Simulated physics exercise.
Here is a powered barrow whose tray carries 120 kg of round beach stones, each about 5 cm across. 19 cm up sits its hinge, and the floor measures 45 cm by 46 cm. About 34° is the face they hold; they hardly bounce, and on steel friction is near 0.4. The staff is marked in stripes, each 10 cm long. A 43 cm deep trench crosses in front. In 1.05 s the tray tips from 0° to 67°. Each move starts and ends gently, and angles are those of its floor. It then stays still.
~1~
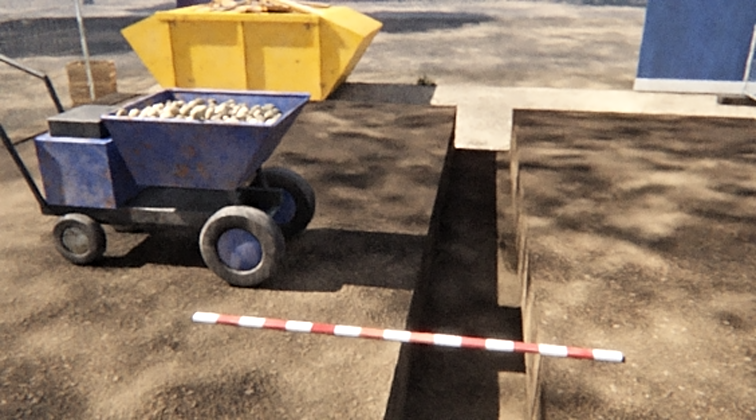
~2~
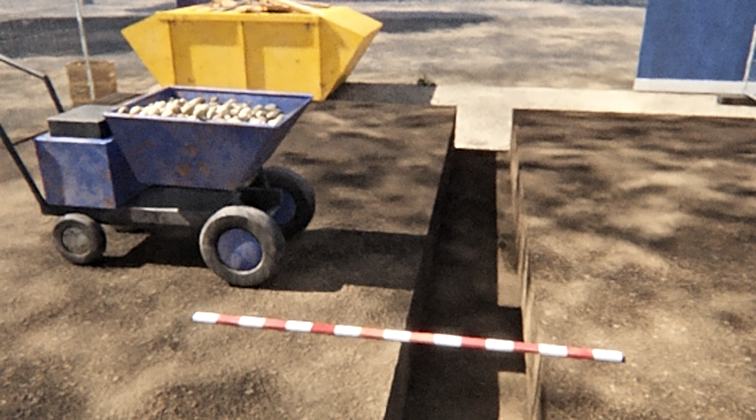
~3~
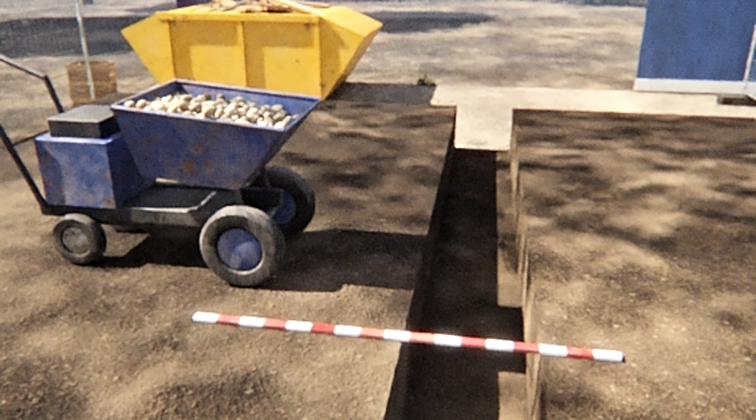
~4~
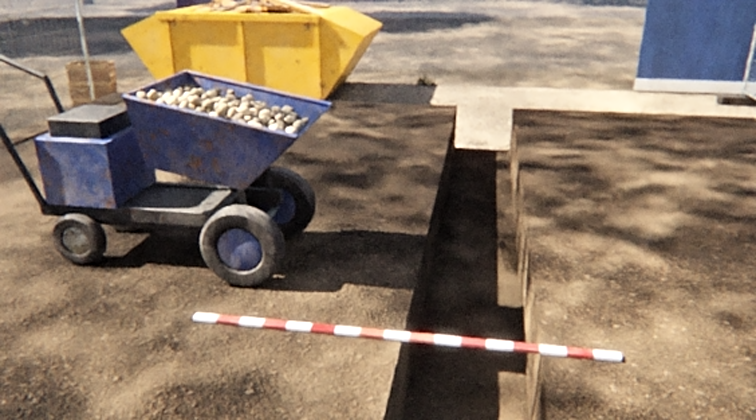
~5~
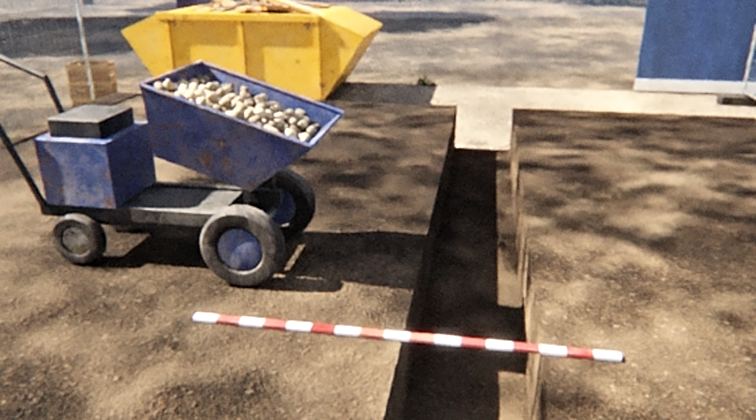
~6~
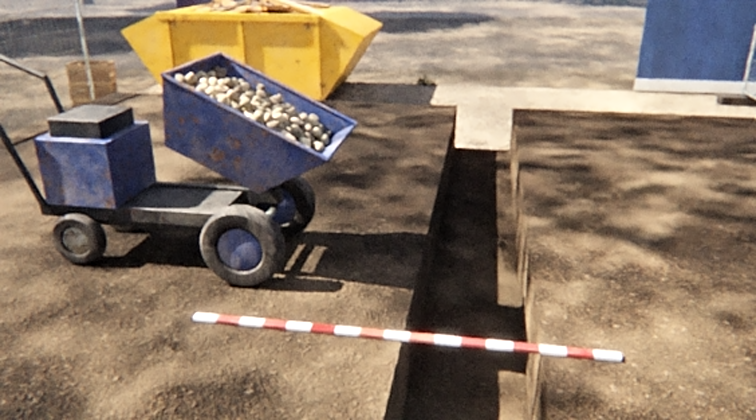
A blue powered barrow full of pale, rounded stones stood beside a narrow trench near a yellow skip, and its tray slowly tilted toward the right, its back end rising while the stones stayed inside.
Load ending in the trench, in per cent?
87 per cent.
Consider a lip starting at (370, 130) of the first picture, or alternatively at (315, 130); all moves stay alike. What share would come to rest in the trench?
Roughly 80 per cent, then 100 per cent.
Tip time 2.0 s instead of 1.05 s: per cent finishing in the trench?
Roughly 85% would finish there.
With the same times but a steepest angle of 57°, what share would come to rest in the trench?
Some 50 in a hundred, I'd say.
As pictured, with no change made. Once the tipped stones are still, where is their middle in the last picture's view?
The stones end up centred near (465, 339).
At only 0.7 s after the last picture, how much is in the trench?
About 25%.
Then, 0.4 s after the last picture the floor is at 57°, 100 % in the tray; the foremost stones are at (373, 200).
Then, 0.7 s after the last picture the floor is at 67°, 64 % in the tray, 10 % short of the trench, 26 % in the trench; the foremost stones are at (479, 353).
Then, 1.1 s after the last picture the floor is at 67°, 33 % in the tray, 10 % short of the trench, 57 % in the trench; the foremost stones are at (520, 345).
Then, 3.0 s after the last picture the floor is at 67°, 0 % in the tray, 13 % short of the trench, 87 % in the trench; the foremost stones are at (521, 329).
